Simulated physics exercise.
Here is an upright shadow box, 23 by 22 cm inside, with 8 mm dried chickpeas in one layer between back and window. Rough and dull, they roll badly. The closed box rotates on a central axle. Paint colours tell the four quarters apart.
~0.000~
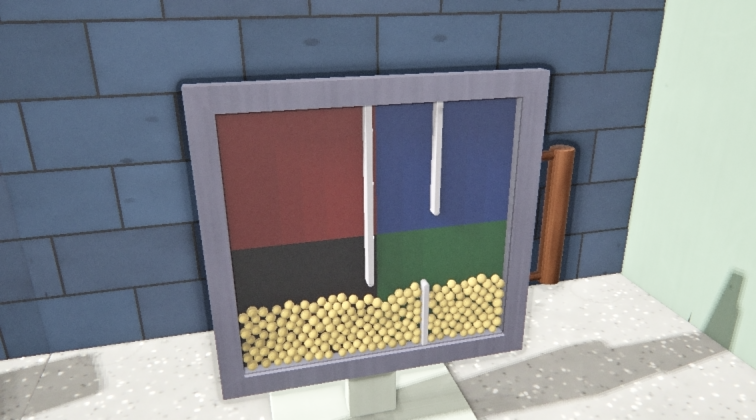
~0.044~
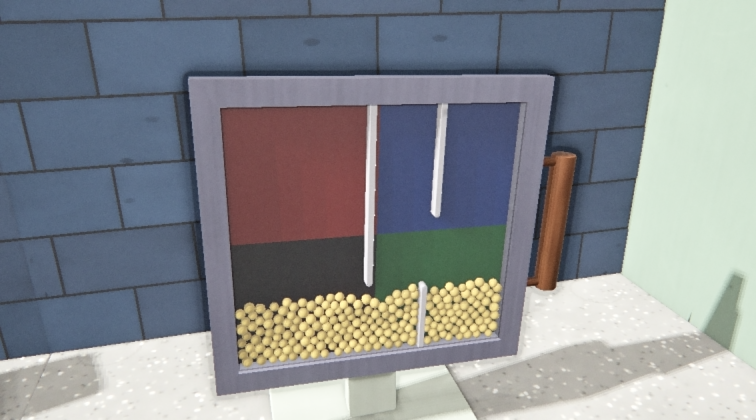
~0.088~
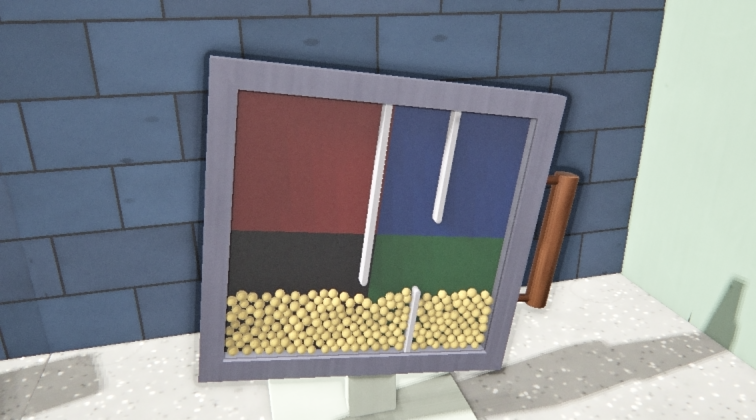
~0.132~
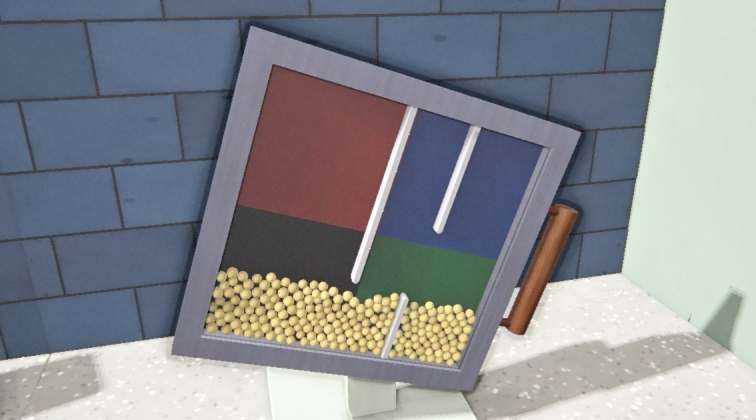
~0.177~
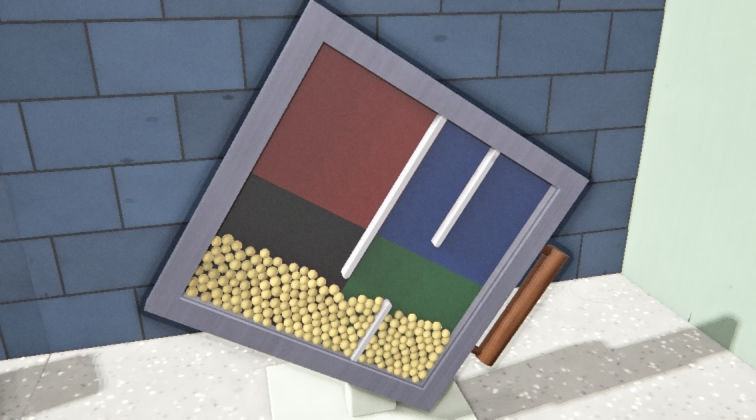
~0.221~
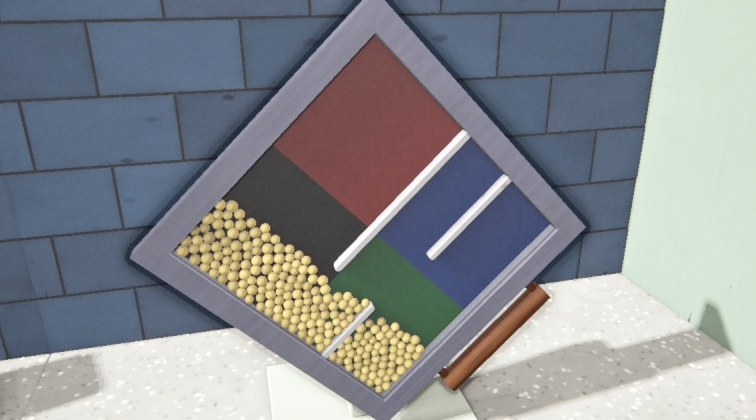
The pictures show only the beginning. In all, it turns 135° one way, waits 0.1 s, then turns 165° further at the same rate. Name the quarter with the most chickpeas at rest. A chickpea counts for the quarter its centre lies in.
The one marked black.
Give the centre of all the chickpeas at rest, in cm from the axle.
About 3 cm right and 7 cm below.
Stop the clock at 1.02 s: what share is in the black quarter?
Some 0 per cent.
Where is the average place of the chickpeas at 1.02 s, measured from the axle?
Some 7 cm left and 3 cm below.
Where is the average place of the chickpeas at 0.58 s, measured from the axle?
Some 4 cm left and 1 cm below.
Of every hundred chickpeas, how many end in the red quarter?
Some 15 per cent.
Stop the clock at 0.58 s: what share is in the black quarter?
About 15 per cent.
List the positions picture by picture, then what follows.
Level; about 200 chickpeas; chickpeas' middle (378, 321); highest (415, 287); red (302, 177), blue (446, 165), green (442, 284), black (309, 302), in the first picture.
Turned 2° clockwise; chickpeas' middle (375, 322); highest (287, 303), in the second picture.
Turned 8° clockwise; chickpeas' middle (365, 322); highest (242, 296); wall ends (437, 219), (363, 281), (416, 291), in the third picture.
Turned 19° clockwise; chickpeas' middle (348, 321); highest (232, 273), in the fourth picture.
Turned 33° clockwise; chickpeas' middle (328, 315); highest (216, 241), in the fifth picture.
Turned 46° clockwise; chickpeas' middle (311, 305); highest (220, 205); red (374, 139), blue (467, 229), green (379, 318), black (278, 240), in the sixth picture.
After 0.58 s, it stands 135° clockwise; the chickpeas' middle is 4 cm left of and 1 cm below the centre; red 20 %, blue 15 %, green 50 %, black 15 %.
After 1.02 s, it has come round 216° clockwise; the chickpeas' middle is 7 cm left of and 3 cm below the centre; red 30 %, blue 60 %, green 5 %.
After 1.36 s, it has come round 300° clockwise; the chickpeas' middle is 2 cm left of and 2 cm above the centre; red 35 %, blue 40 %, green 15 %, black 10 %.
At rest by 2.4 s, it has come round 300° clockwise; red 15 %, blue 0 %, green 20 %, black 65 %.
